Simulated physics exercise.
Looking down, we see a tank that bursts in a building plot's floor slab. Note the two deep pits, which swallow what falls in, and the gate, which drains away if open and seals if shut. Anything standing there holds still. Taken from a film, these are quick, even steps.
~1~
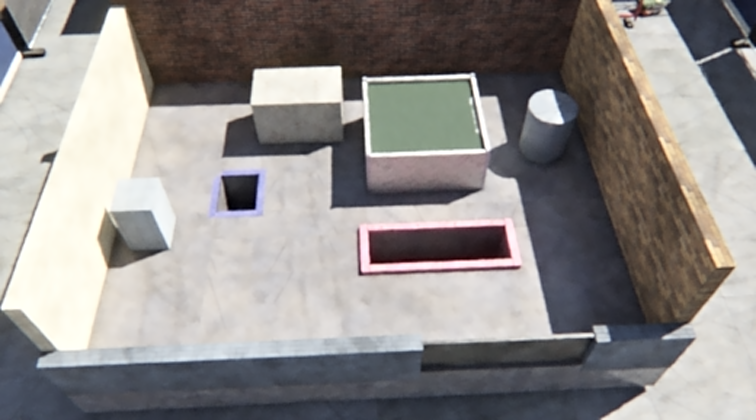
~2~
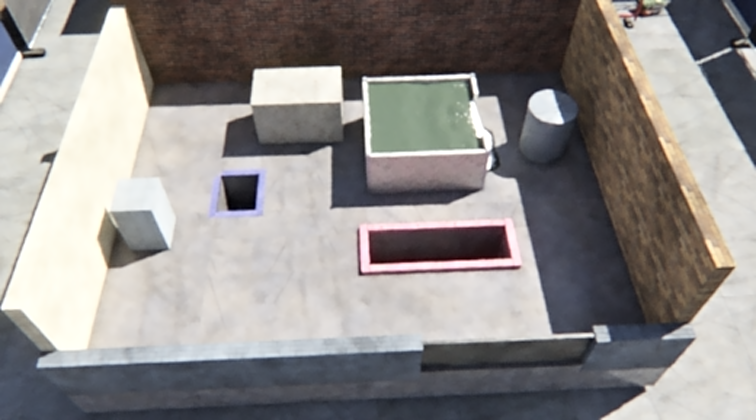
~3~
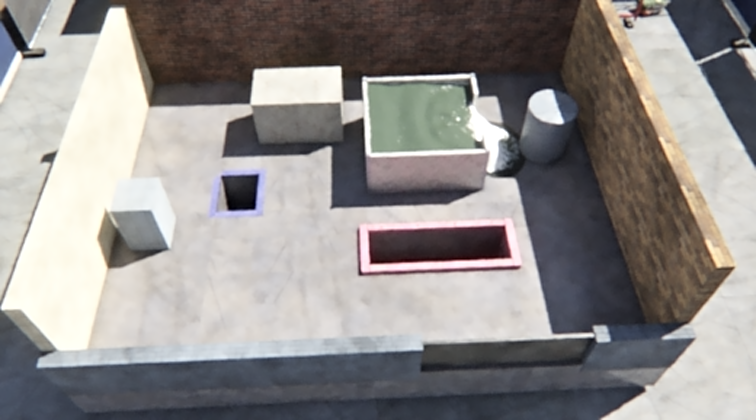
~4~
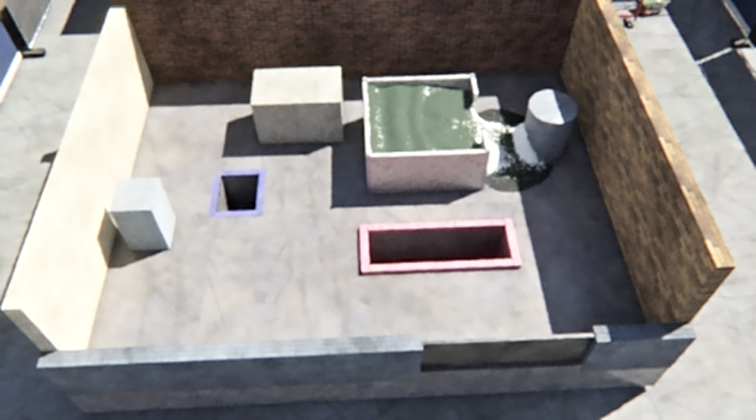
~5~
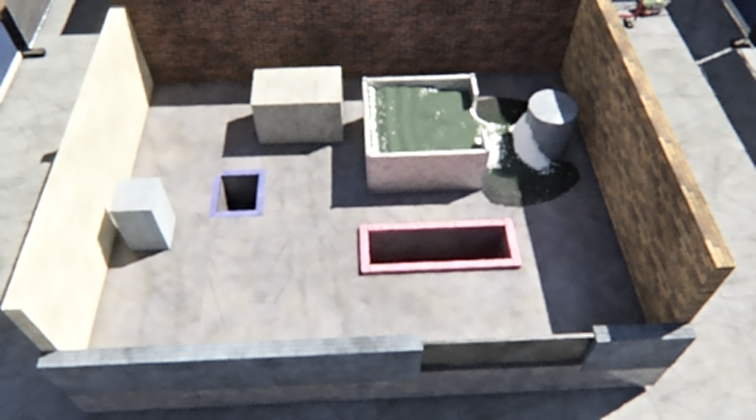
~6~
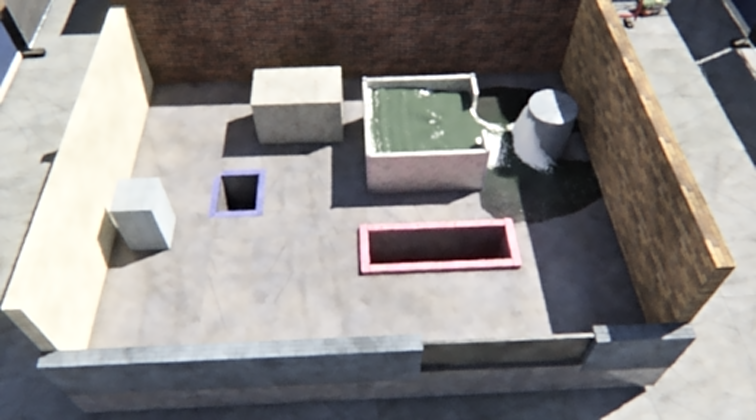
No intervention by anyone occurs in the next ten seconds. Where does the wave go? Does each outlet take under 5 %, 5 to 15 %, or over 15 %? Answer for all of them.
Answer: The gate takes under 5 %; the pink pit takes under 5 %; the blue pit takes under 5 %.
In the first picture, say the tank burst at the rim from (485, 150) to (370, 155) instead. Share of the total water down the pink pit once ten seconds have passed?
That would be pink at 60 percent.
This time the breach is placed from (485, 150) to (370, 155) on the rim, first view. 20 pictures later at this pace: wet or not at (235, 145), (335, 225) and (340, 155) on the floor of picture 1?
Spot by spot: Unaffected, then soaked through, then unaffected.
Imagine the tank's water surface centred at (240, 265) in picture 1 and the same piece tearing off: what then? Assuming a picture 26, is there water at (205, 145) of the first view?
There: No water.
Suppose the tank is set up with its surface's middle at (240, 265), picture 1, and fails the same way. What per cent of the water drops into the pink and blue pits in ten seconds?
Tally in per cent - pink pit 15; blue pit 2.
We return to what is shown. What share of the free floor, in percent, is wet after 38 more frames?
My estimate is close to 75 per cent.
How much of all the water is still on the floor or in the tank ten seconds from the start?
The share not yet gone is roughly 98 percent.
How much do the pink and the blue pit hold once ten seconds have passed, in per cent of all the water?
In the order asked, roughly 0 and 2 percent.
A moment on, water covers 20 % of the floor; the gate 0 %, the pink pit 0 %, the blue pit 0 %.
Next, water covers 25 % of the floor; the gate 0 %, the pink pit 0 %, the blue pit 0 %.
Then, water covers 45 % of the floor; the gate 0 %, the pink pit 0 %, the blue pit 0 %.
Later, water covers 75 % of the floor; the gate 0 %, the pink pit 0 %, the blue pit 0 %.
In the end, water covers 90 % of the floor; the gate 0 %, the pink pit 0 %, the blue pit 2 %.
